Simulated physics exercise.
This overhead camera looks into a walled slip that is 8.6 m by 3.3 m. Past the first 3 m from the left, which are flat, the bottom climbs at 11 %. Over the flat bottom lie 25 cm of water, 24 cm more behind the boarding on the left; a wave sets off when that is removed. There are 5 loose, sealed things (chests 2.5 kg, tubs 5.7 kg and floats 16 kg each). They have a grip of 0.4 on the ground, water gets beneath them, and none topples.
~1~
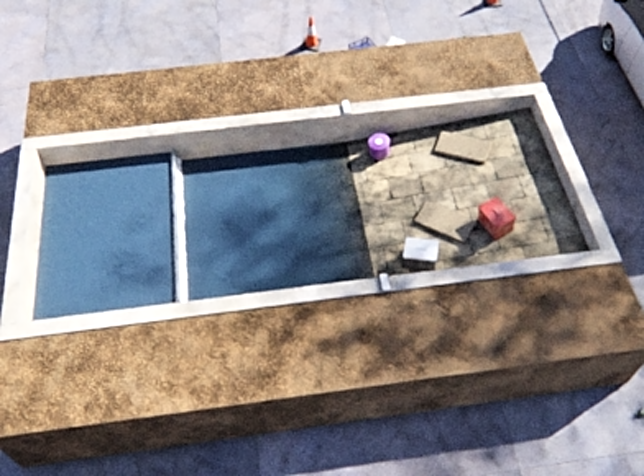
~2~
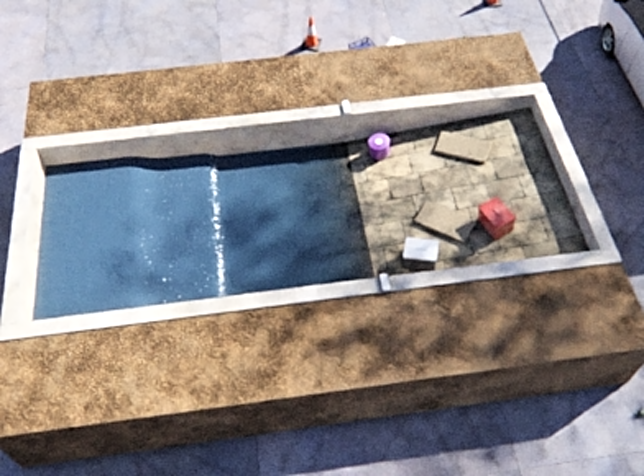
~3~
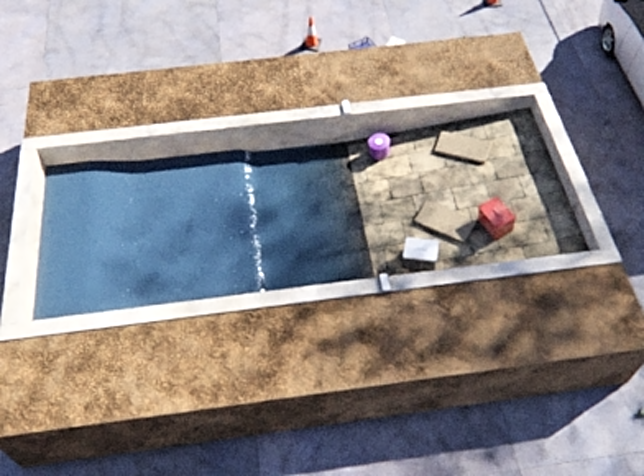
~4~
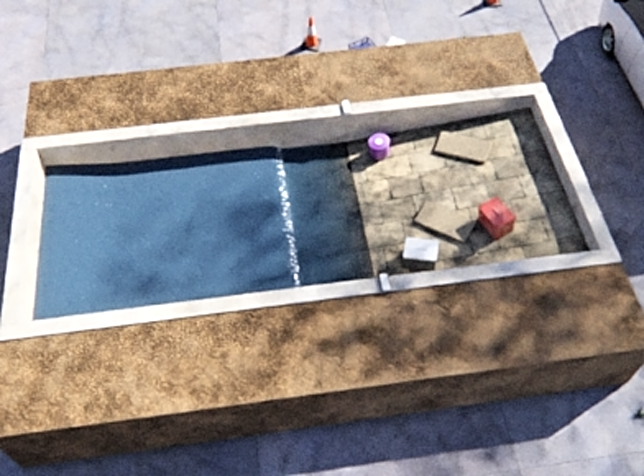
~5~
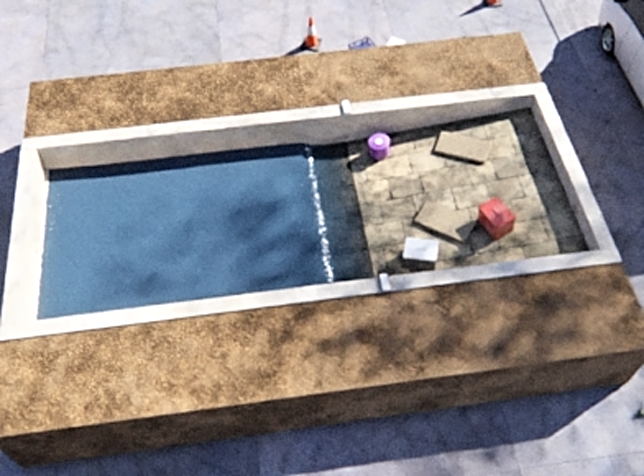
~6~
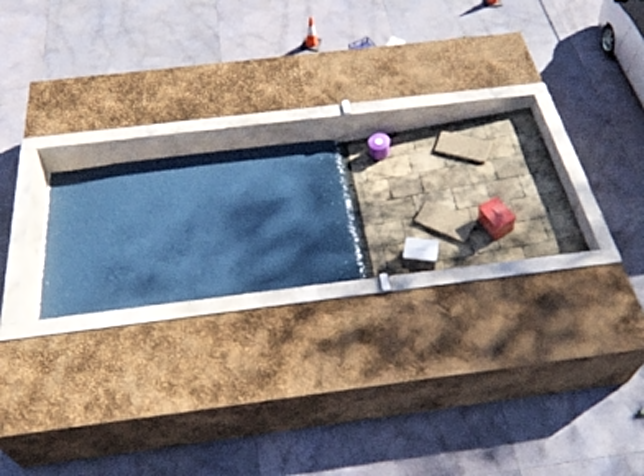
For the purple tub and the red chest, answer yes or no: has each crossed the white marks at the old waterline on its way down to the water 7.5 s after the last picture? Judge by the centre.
Purple tub - yes; red chest - yes.
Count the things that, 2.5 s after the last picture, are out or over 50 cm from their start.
By my reckoning, 2.
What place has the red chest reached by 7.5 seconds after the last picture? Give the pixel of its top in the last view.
Roughly at (304, 222).
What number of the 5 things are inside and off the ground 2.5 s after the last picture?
At that moment it comes to 4.
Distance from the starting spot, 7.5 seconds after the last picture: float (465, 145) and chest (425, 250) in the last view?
Respectively 300 and 200 cm.
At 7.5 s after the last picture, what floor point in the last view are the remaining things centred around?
It works out to somewhere near (285, 217) on the floor.
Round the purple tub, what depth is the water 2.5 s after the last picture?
I'd say around 11 cm.
Then, 0.6 s after the last picture the purple tub is near (388, 140), 0.1 m from its start, aground; the red chest is near (500, 212), 0.0 m from its start, aground; 0 of 5 are over the mark; 0 afloat.
Then, 2.5 s after the last picture the purple tub is near (428, 124), 0.9 m from its start, afloat; the red chest is near (506, 208), 0.1 m from its start, afloat; 0 of 5 are over the mark; 4 afloat.
Then, 4.8 s after the last picture the purple tub is near (333, 140), 0.8 m from its start, afloat; the red chest is near (421, 207), 1.2 m from its start, afloat; 2 of 5 are over the mark; 4 afloat.
Then, 7.5 s after the last picture the purple tub is near (266, 146), 2.0 m from its start, afloat; the red chest is near (304, 222), 3.1 m from its start, afloat; 5 of 5 are over the mark; 5 afloat.
